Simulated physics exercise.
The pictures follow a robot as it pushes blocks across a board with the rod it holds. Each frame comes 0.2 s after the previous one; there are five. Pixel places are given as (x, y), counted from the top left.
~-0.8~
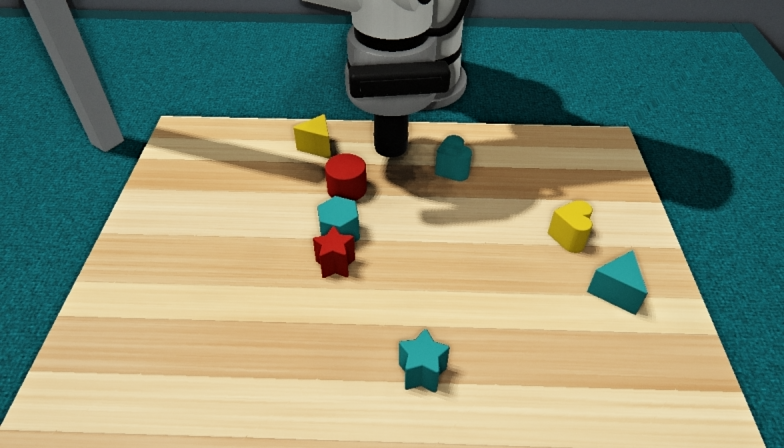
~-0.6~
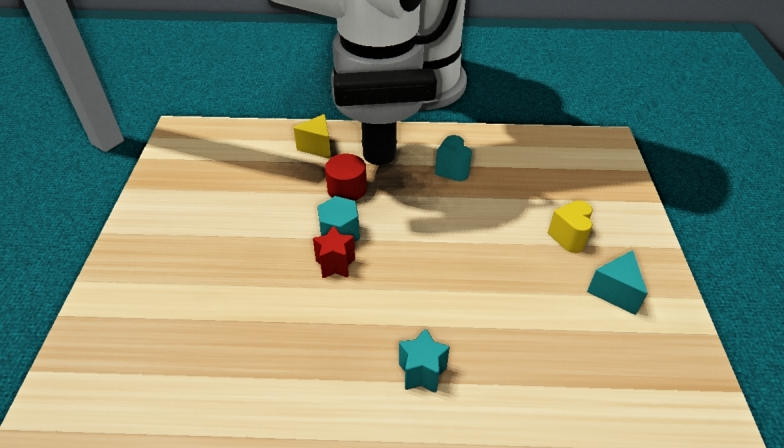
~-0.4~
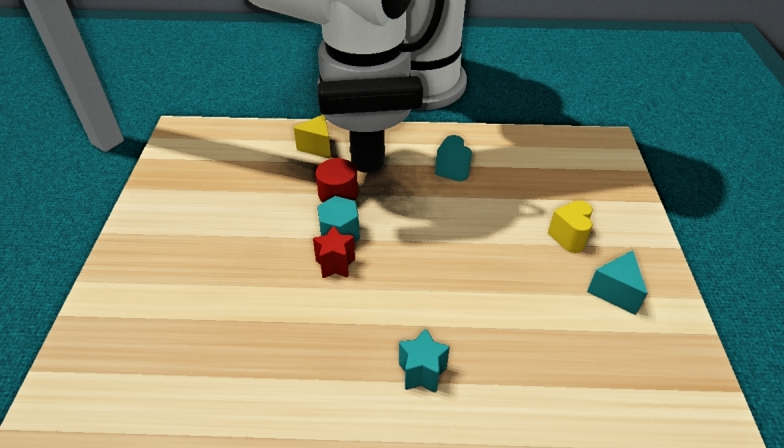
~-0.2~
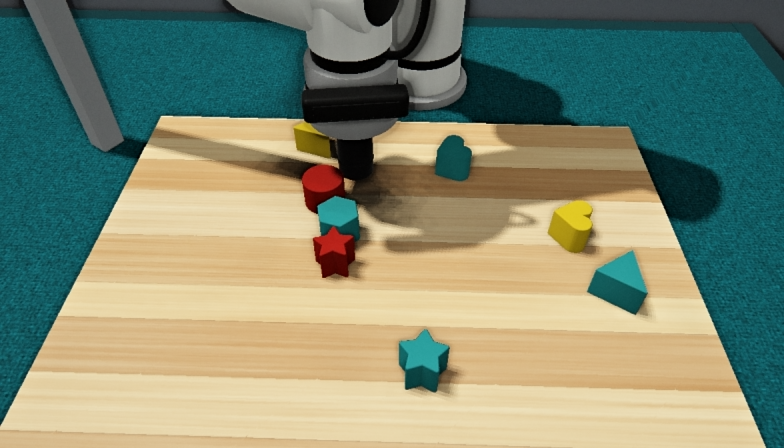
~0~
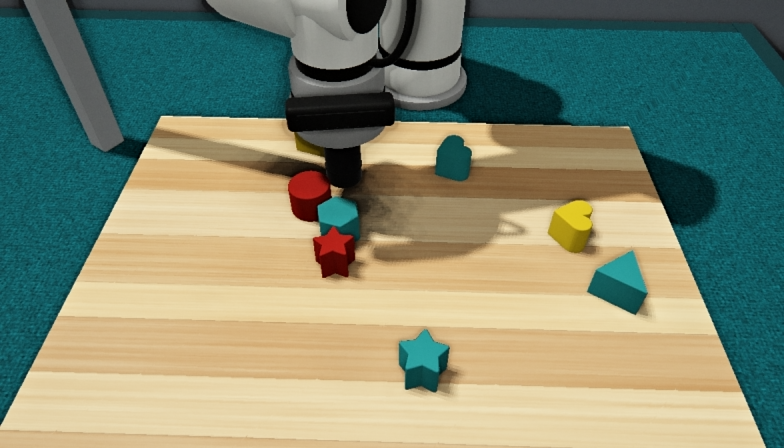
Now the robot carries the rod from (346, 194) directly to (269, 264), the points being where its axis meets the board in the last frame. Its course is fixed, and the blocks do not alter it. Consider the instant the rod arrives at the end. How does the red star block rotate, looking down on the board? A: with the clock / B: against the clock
Answer: A.
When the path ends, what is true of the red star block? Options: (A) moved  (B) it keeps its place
Option A.
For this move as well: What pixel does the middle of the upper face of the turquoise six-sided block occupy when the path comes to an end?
It is at (330, 226).
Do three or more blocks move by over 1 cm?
Answer: Yes.
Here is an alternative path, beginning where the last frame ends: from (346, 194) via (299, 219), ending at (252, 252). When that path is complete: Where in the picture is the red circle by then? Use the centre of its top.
Around pixel (207, 221).
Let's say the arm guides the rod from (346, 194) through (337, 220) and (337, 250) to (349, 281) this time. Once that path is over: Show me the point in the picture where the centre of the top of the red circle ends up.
Its top centre lands on (294, 197).
On the path given first. One third of the way, rod (320, 200); red circle (279, 198); red star block (334, 248); turquoise six-sided block (336, 218), turned 20° anticlockwise.
Two thirds of the way, rod (294, 223); red circle (254, 207); red star block (338, 253), turned 25° clockwise; turquoise six-sided block (330, 226), turned 75° anticlockwise.
At the end, rod (265, 249); red circle (247, 211); yellow triangular block not moved; red star block (338, 253), turned 25° clockwise; turquoise six-sided block (330, 226), turned 75° anticlockwise.
